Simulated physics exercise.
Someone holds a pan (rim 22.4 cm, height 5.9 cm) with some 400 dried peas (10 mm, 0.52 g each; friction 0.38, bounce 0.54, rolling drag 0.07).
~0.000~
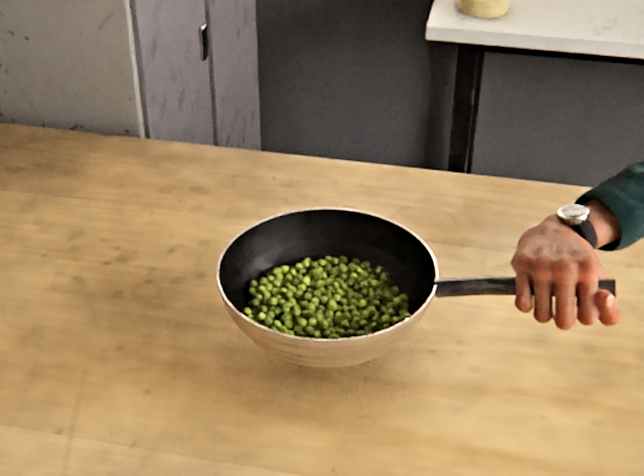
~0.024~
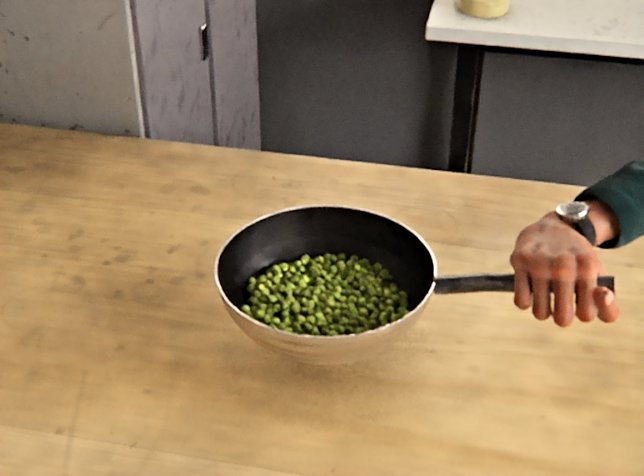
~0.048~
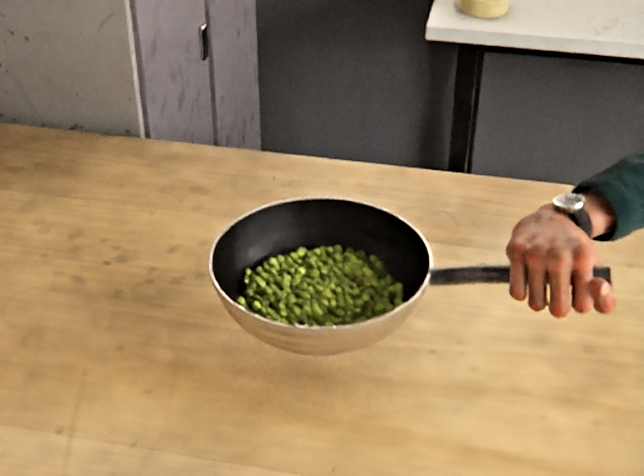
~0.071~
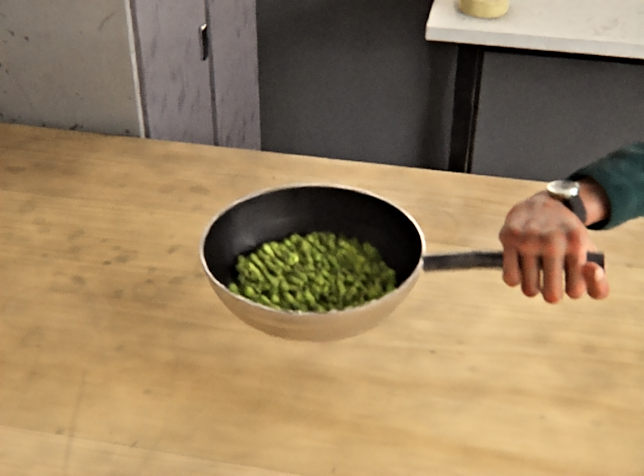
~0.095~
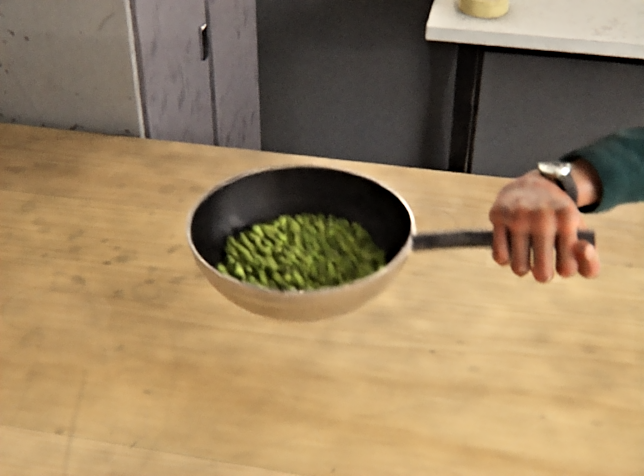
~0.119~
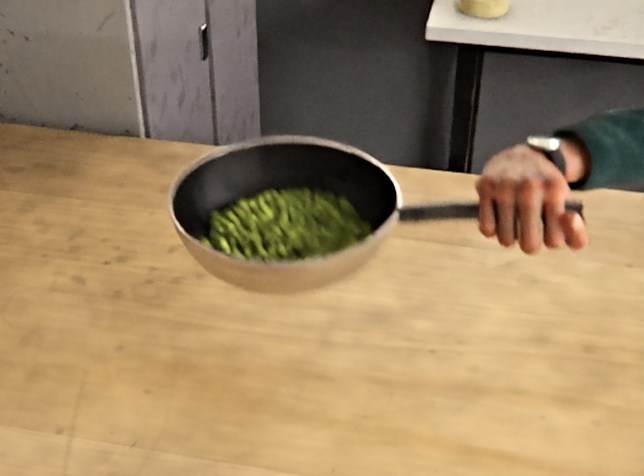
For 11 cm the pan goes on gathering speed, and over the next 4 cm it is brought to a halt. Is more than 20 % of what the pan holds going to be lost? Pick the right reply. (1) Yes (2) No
(1) Yes.
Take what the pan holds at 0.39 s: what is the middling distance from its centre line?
8.5 centimetres, about.
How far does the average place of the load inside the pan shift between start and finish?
I'd put it at about 0.5 cm.
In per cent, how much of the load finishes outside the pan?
Estimate: Some 65 percent.
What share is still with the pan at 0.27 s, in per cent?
Roughly 80 percent of the load, I reckon.
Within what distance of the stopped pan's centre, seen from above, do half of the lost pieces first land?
It comes to close to 24 centimetres.
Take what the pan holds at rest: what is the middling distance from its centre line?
It is around 5.5 cm.
After 0.27 s, pan 80 %, in the air 20 %; middle of the pieces not yet landed near (182, 117).
After 0.39 s, pan 35 %, in the air 65 %; middle of the pieces not yet landed near (132, 155).
After 0.51 s, pan 35 %, fallen left of where it stops 40 %, in the air 20 %; middle of the pieces not yet landed near (128, 237).
After 0.62 s, pan 35 %, fallen left of where it stops 65 %; middle of the pieces not yet landed near (245, 192).
In the end, at 1.3 s, pan 35 %, fallen left of where it stops 65 %.
